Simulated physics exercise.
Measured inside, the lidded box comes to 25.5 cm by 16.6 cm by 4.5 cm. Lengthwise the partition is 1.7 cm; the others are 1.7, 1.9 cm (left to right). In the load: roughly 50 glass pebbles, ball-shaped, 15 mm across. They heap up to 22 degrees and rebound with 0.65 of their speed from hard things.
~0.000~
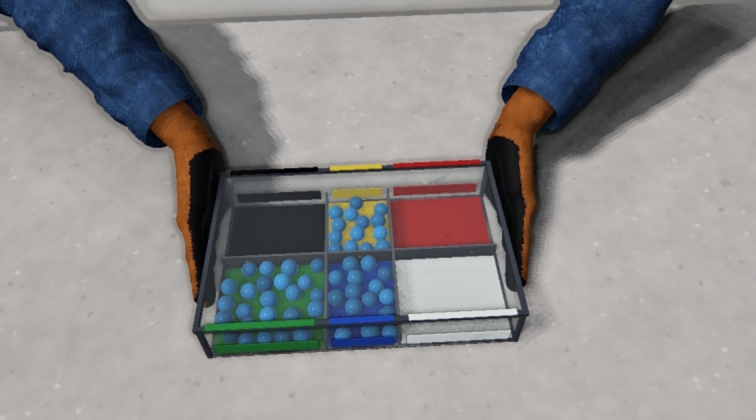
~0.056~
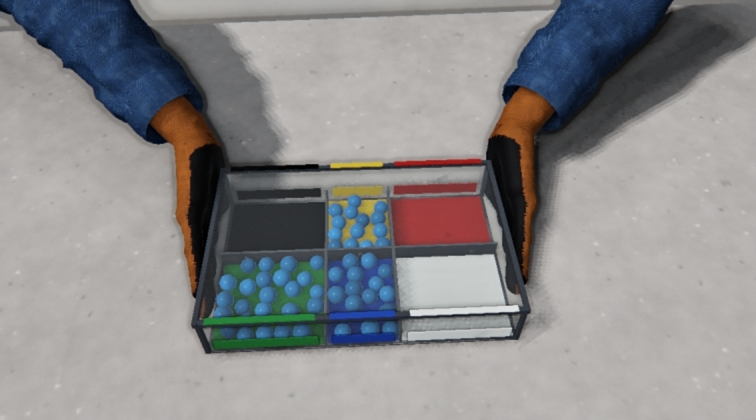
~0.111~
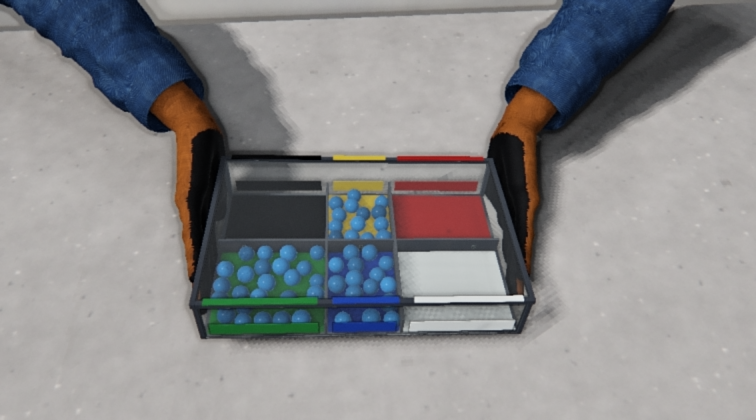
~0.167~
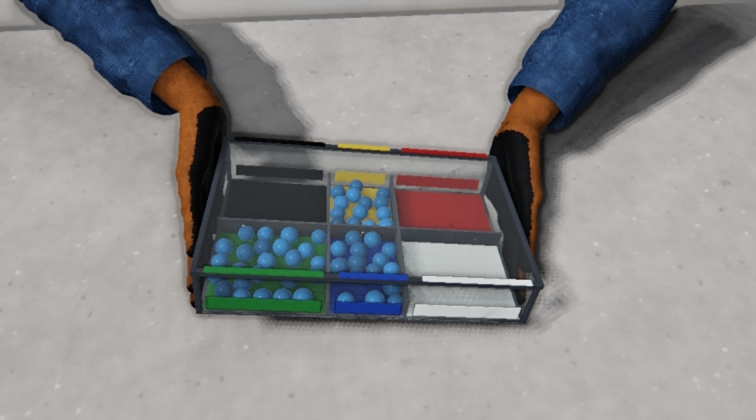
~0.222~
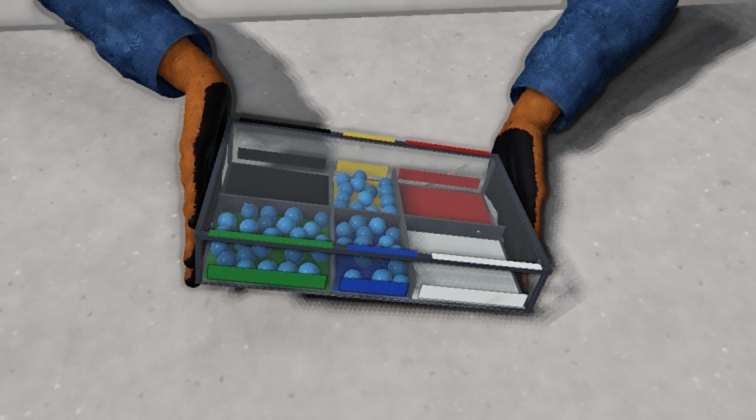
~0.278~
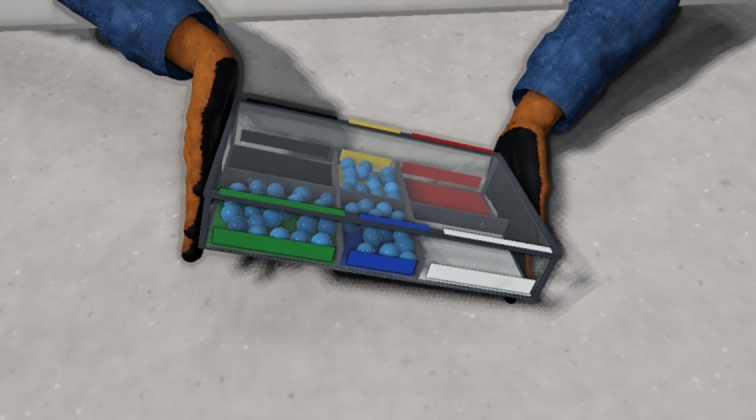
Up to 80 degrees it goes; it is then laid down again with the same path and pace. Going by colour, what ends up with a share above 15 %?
At the end, red: Passes the mark; blue: Misses the mark; green: Misses the mark; yellow: Passes the mark; white: Misses the mark; black: Misses the mark.
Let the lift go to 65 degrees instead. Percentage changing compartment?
Roughly 0 %.
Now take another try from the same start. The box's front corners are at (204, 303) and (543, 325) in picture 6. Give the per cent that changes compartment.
About 50 per cent.
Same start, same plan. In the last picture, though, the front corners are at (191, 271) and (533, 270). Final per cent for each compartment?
Per cent at the finish: Red 0, blue 30, green 40, yellow 25, white 0, black 5.
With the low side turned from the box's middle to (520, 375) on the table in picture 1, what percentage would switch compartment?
Some 50 per cent.
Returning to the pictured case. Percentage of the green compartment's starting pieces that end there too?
That compartment keeps close to 20 per cent of its own pieces.
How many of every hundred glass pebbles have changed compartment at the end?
The answer is close to 60 percent.
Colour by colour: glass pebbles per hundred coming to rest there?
Final shares in percent: Red 45, blue 10, green 10, yellow 30, white 5, black 0.
After 0.91 s, tilt 78 degrees; blue 30 %, green 30 %, yellow 30 %, black 5 %.
After 1.34 s, tilt 32 degrees; red 45 %, blue 10 %, green 10 %, yellow 30 %, white 5 %.
Then, at 1.84 s, tilt 0 degrees; red 45 %, blue 10 %, green 10 %, yellow 30 %, white 5 %.
By 2.9 s all is still; red 45 %, blue 10 %, green 10 %, yellow 30 %, white 5 %, black 0 %.
